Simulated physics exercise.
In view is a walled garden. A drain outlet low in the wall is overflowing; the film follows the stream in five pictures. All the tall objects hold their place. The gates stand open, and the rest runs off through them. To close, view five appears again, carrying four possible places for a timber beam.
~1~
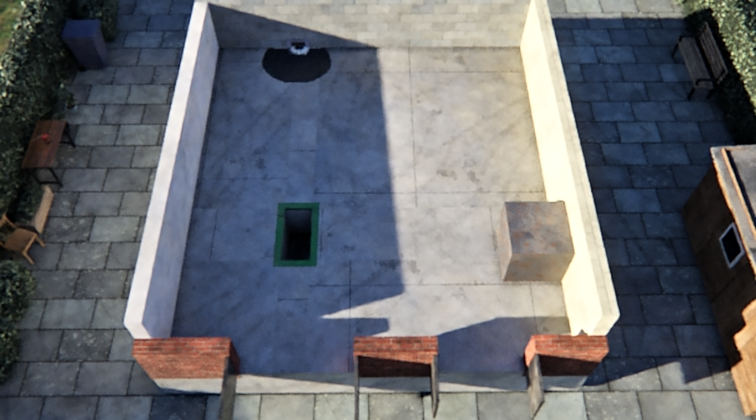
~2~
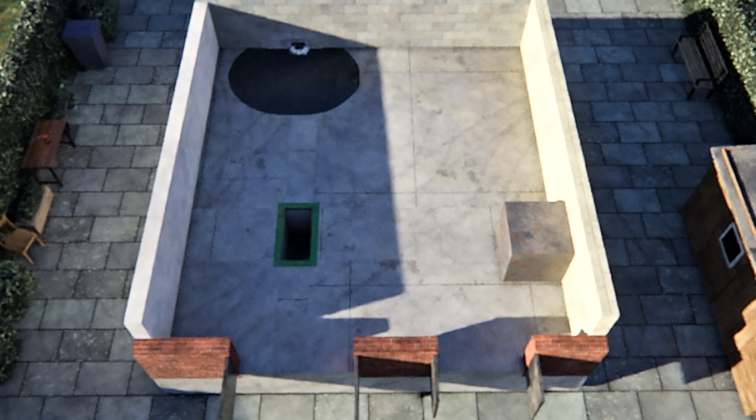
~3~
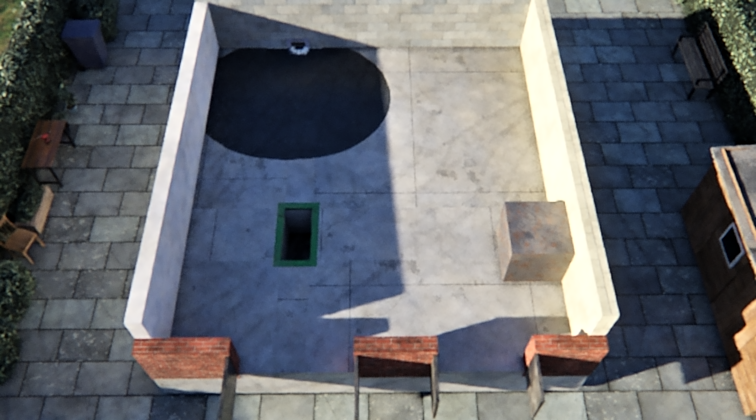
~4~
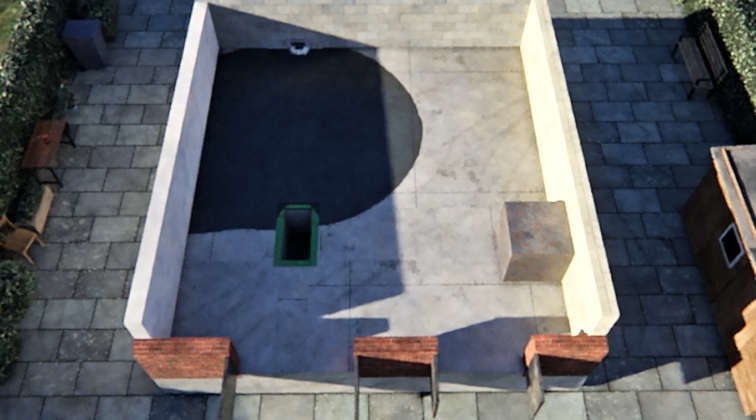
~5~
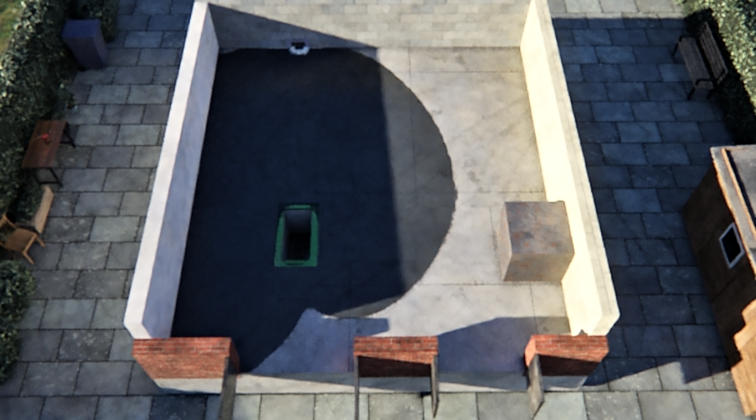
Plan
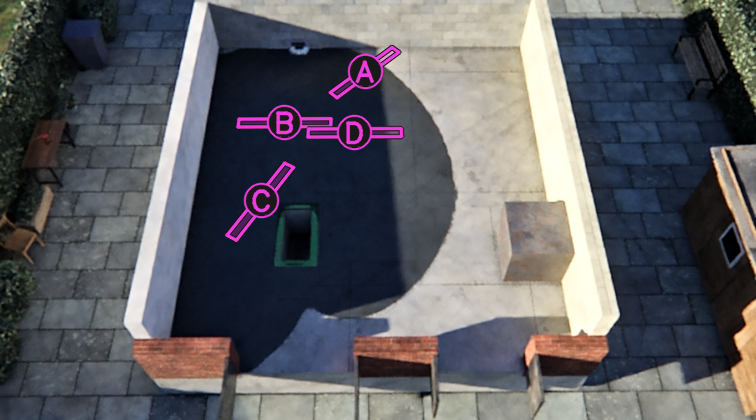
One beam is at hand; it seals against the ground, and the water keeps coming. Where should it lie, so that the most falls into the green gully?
A works best here.
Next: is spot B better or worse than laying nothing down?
Worse.
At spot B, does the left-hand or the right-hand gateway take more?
The left gate.
On the marked copy, A from (333, 95) to (395, 49); B from (238, 123) to (330, 122); C from (231, 237) to (289, 165); D from (308, 133) to (401, 132).
Choosing A, about 27 % of the stream goes into the green gully, about 72 % out by the gates.
Choosing B, about 14 % of the stream goes into the green gully, about 85 % out by the gates.
Choosing C, about 13 % of the stream goes into the green gully, about 86 % out by the gates.
Choosing D, about 17 % of the stream goes into the green gully, about 83 % out by the gates.
